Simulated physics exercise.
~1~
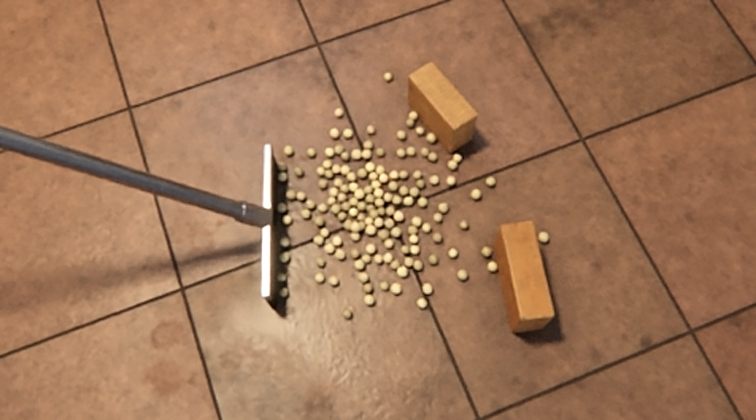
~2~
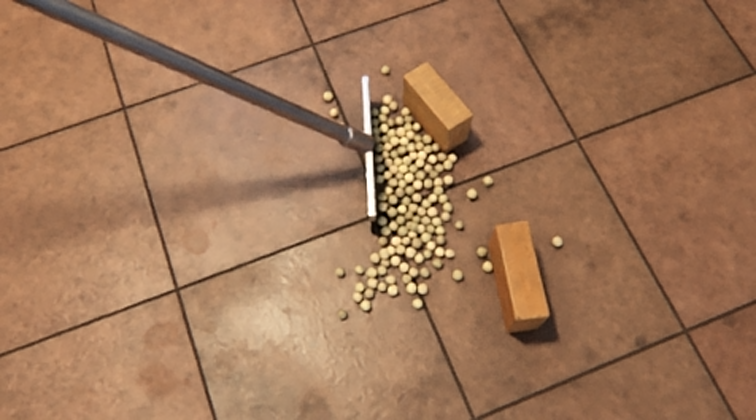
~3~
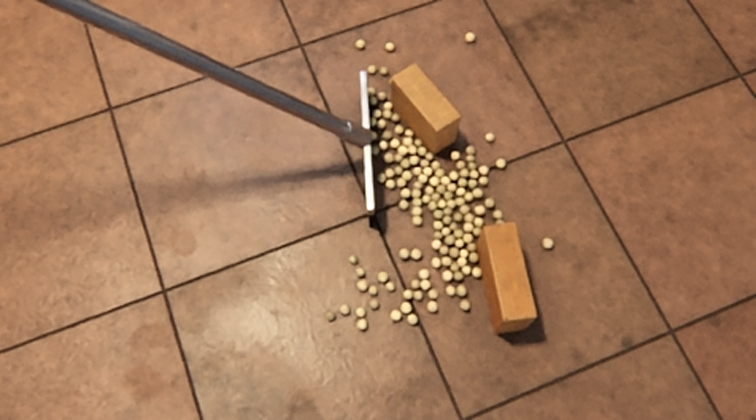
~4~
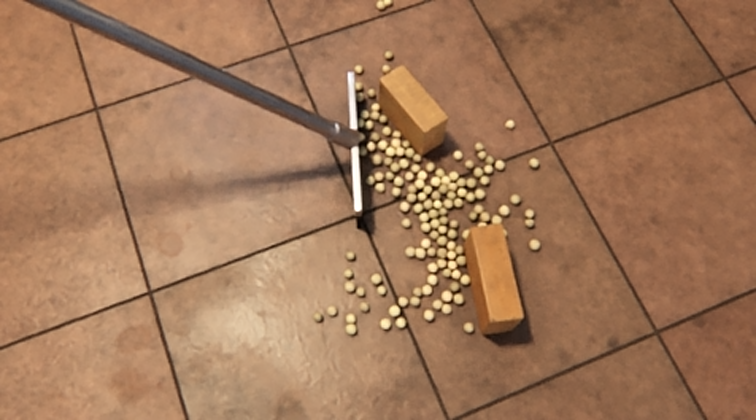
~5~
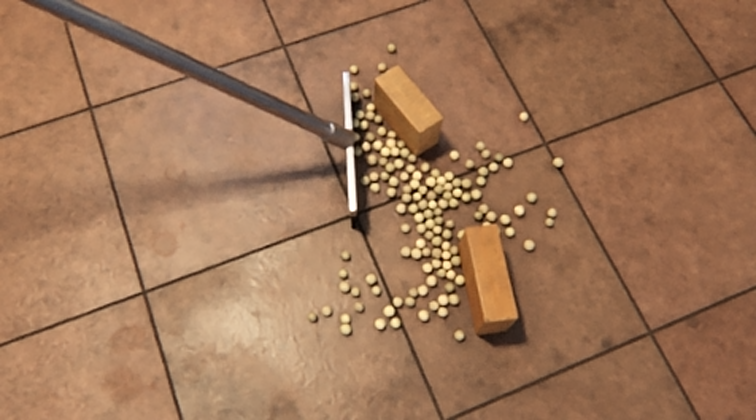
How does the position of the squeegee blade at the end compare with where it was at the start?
At the start the blade is further left and lower in the view, to the left of the scattered balls. By the end it is further right and higher up, close to the upper wooden block.
Brown tiled floor with a squeegee pushing small pale balls right against two wooden blocks, most held up and some entering the gap.
